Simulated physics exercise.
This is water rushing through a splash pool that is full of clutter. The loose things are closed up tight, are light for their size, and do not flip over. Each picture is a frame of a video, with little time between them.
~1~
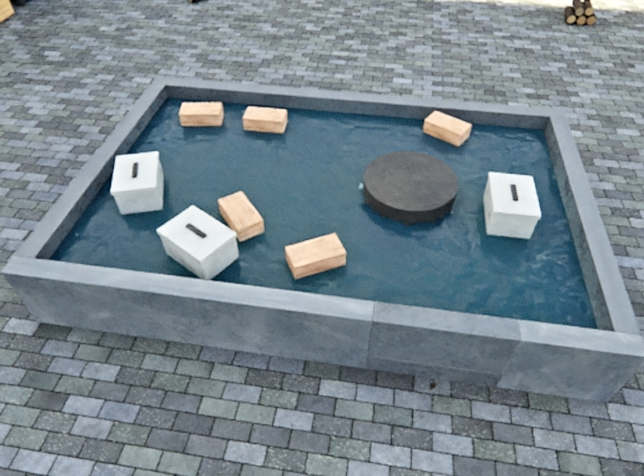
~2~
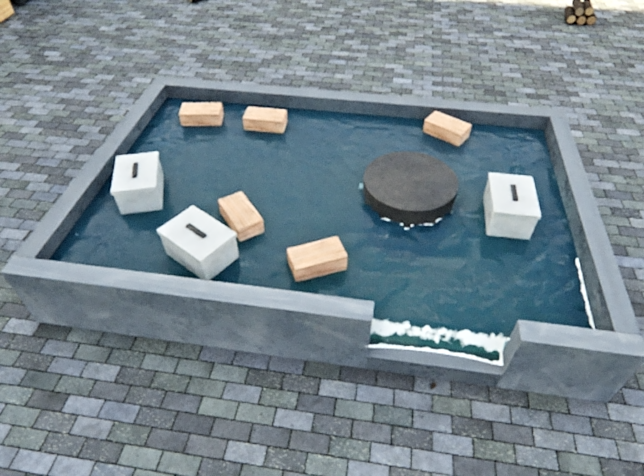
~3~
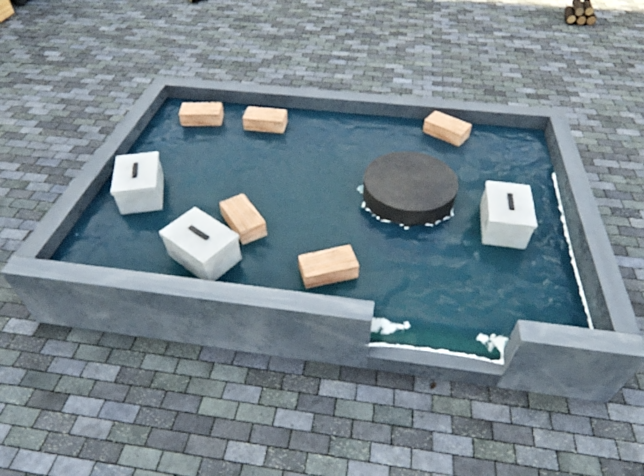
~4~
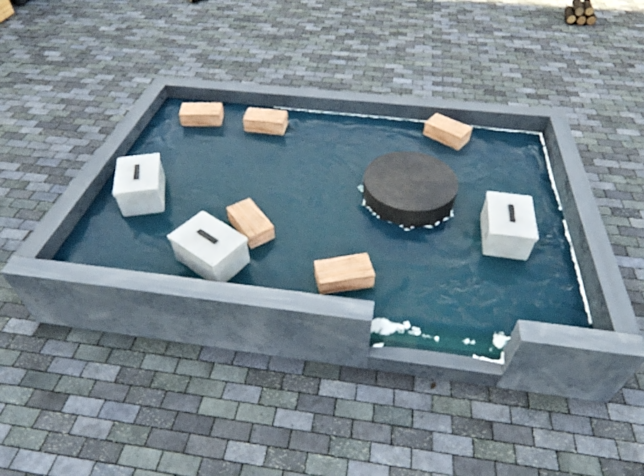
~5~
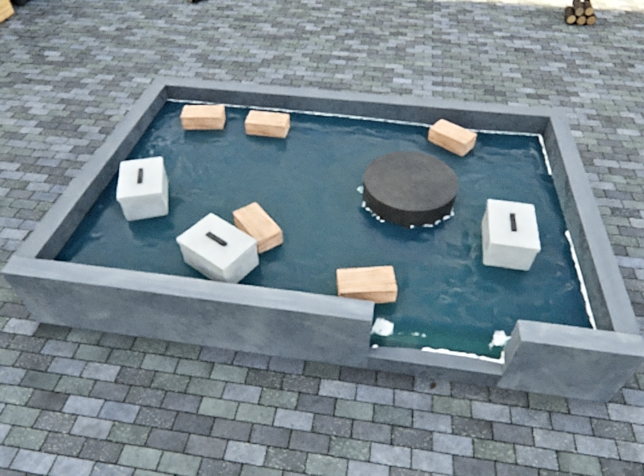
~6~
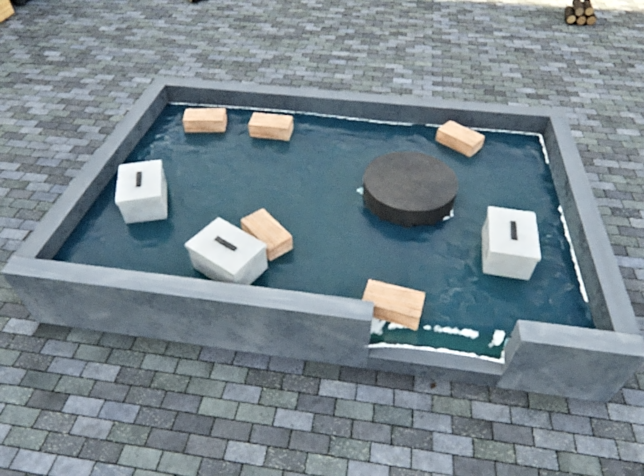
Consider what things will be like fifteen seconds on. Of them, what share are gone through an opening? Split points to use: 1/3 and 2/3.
From 1/3 to 2/3.
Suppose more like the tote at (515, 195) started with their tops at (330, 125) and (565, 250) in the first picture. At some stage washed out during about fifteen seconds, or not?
Result, in order - stuck, escaped.
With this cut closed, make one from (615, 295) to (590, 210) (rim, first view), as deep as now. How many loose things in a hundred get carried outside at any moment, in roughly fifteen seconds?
It works out at some 40 per cent of the things.
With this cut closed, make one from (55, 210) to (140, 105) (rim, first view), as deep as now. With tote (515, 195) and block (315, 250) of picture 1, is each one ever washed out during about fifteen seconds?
In that order: Never escapes, escapes.
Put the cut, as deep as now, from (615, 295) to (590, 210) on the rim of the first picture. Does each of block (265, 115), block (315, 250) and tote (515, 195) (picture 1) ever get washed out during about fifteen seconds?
In the order given, it's remains behind, escaped, escaped.
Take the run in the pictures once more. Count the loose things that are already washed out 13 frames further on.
That makes 2.
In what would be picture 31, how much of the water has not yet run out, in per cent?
Close to 58 per cent.
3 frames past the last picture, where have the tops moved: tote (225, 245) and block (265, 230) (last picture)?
(259, 256) and (297, 241).
A moment on, 1 of 8 are out; 7 afloat.
Next, 2 of 8 are out; 6 afloat.
Later, 3 of 8 are out; 5 afloat.
In the end, 3 of 8 are out; 5 afloat.
